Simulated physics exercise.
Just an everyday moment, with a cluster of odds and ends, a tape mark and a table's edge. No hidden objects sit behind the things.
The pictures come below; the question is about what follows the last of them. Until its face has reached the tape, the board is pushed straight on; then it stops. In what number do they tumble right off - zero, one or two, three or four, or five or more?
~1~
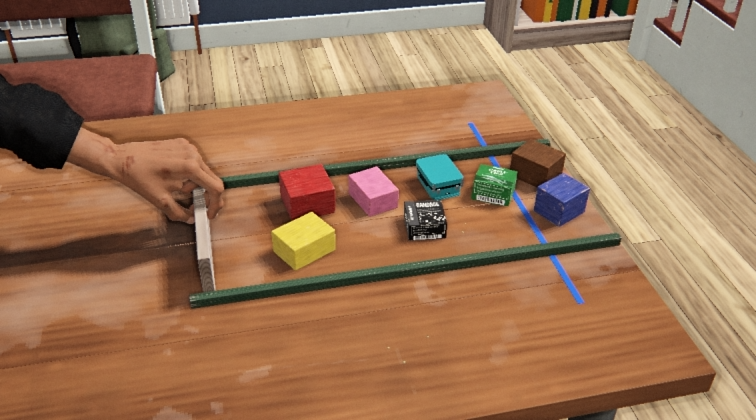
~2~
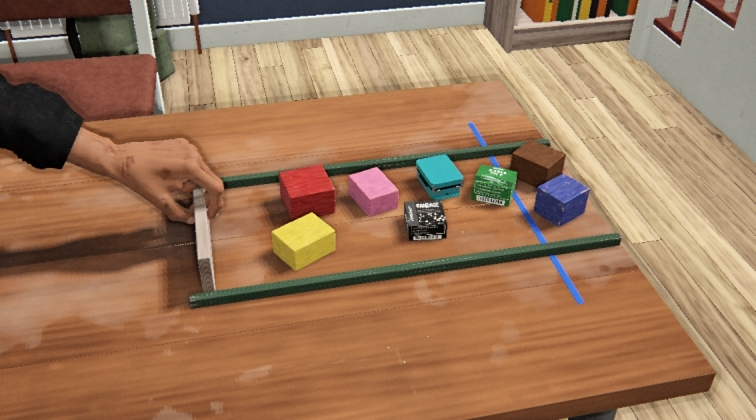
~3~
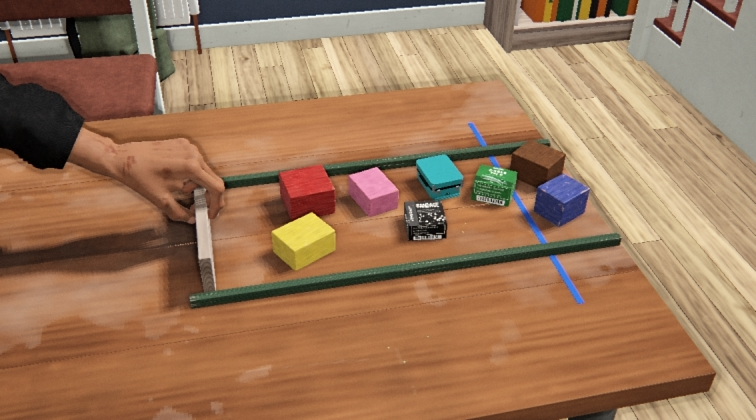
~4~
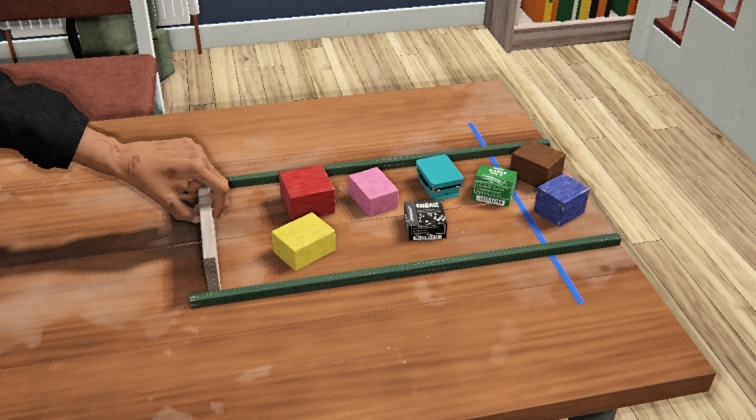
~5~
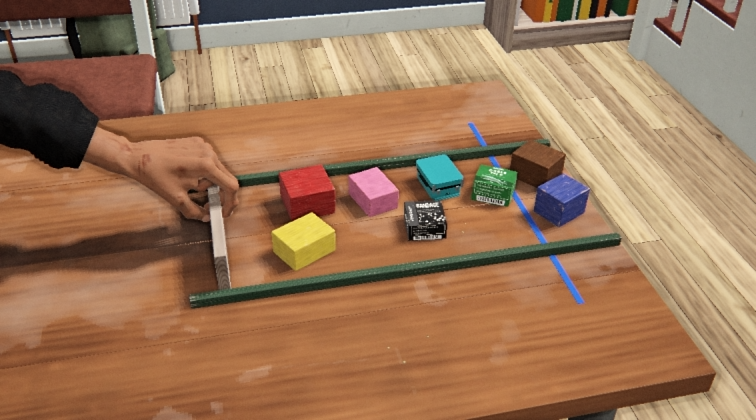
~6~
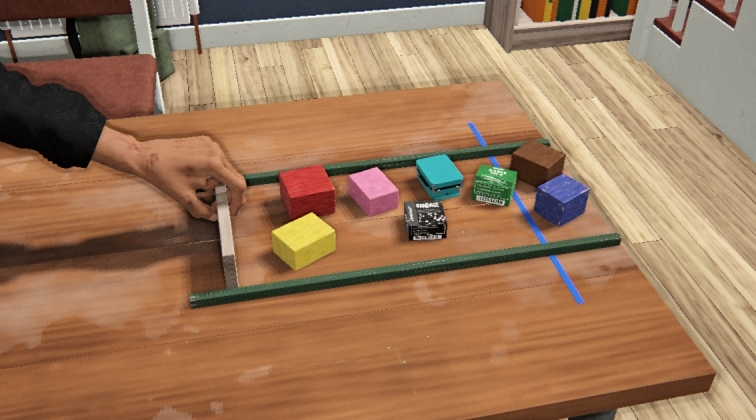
Three or four tumble off.
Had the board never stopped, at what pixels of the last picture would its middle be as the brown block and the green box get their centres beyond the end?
The middle is at (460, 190) when it's the brown block, and at (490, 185) when it's the green box.
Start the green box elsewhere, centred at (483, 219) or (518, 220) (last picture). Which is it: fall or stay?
Taking the two spots in turn, it stays put and then stays put.
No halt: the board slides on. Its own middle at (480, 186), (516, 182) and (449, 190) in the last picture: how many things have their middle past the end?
Place by place: 1, 4 and 0.
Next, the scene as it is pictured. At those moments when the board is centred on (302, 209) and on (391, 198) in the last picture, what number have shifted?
At that stage 2; at the next, 6.
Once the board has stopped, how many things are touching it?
It ends up touching 2.
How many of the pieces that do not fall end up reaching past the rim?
Looks like 2 of them.
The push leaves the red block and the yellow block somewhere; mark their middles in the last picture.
Answer: First (527, 166), after that (557, 214).
Soon after, none off yet; brown block at rest near (537, 164); blue block at rest near (561, 200); green box at rest near (495, 185).
At rest, the number that fall off is three or four; fallen, turquoise case, green box, blue block and brown block.
